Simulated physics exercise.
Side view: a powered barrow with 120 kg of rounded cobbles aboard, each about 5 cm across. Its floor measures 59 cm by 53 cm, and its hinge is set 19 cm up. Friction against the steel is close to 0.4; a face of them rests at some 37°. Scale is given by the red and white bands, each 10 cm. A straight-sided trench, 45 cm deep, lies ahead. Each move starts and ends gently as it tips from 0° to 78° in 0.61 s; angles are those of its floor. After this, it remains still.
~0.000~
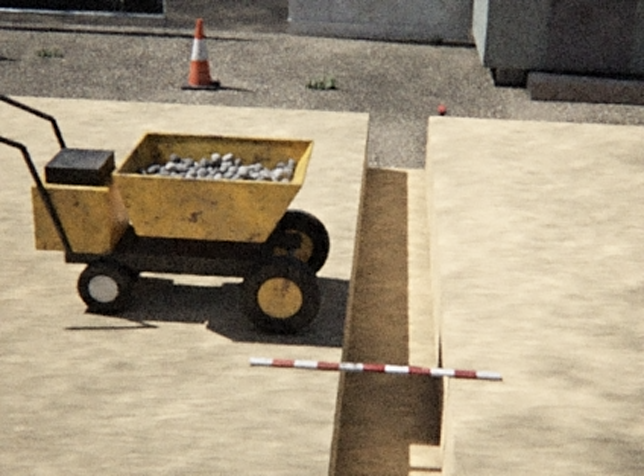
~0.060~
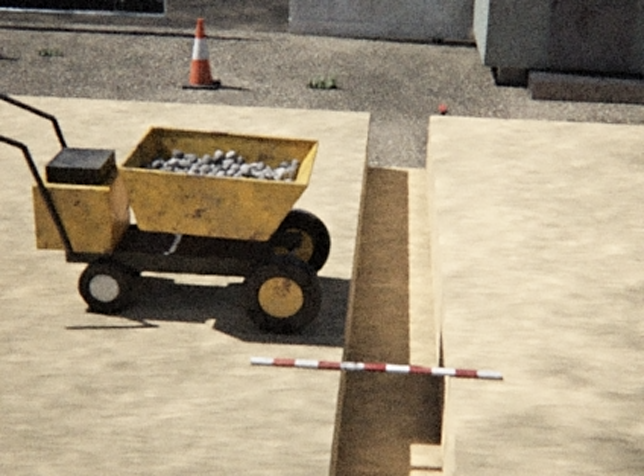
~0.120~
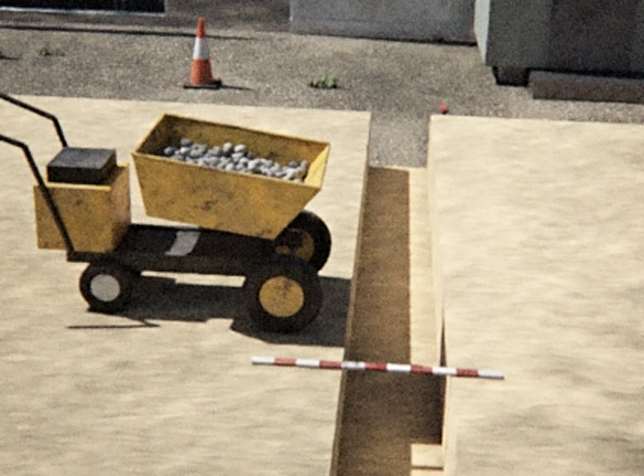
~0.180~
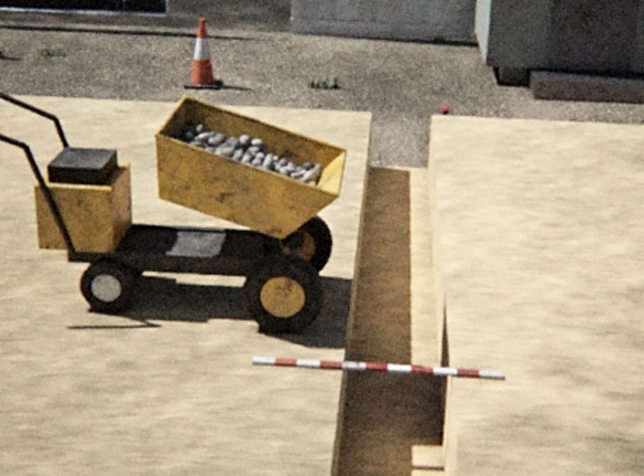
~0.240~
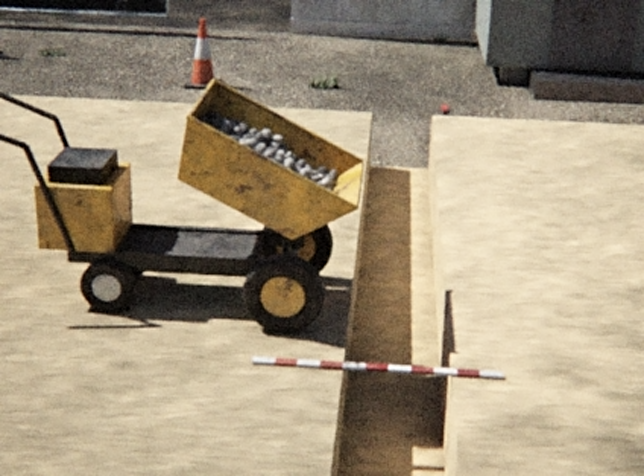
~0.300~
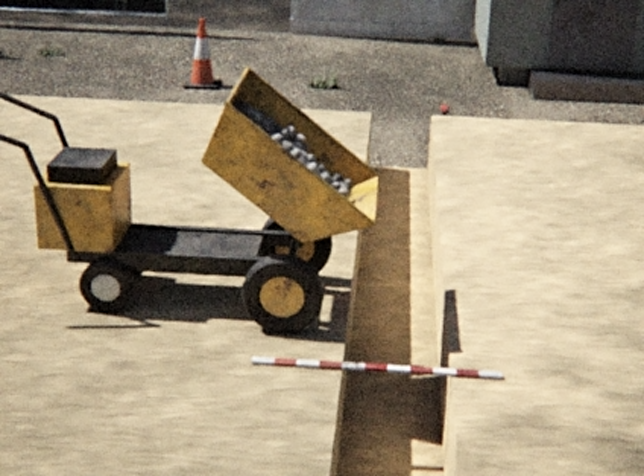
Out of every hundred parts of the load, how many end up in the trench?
Close to 36 in a hundred.
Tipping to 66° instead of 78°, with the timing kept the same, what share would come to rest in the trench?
In that case around 30 percent.
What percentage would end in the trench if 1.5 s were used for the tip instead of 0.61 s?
60 %.
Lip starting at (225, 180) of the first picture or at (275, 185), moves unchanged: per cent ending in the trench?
Near 100 then near 65 percent.
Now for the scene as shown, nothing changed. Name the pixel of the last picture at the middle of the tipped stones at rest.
Roughly at pixel (487, 313).
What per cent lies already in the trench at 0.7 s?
15 per cent or so by then.
After 0.5 s the floor is at 66°; 100 % in the tray; the foremost stones are at (382, 237).
After 0.7 s the floor is at 78°; 62 % in the tray, 15 % in the trench, 23 % past the trench; the foremost stones are at (487, 326).
After 1.1 s the floor is at 78°; 8 % in the tray, 27 % in the trench, 65 % past the trench; the foremost stones are past the picture's edge.
After 3.0 s the floor is at 78°; 0 % in the tray, 36 % in the trench, 64 % past the trench; the foremost stones are past the picture's edge.
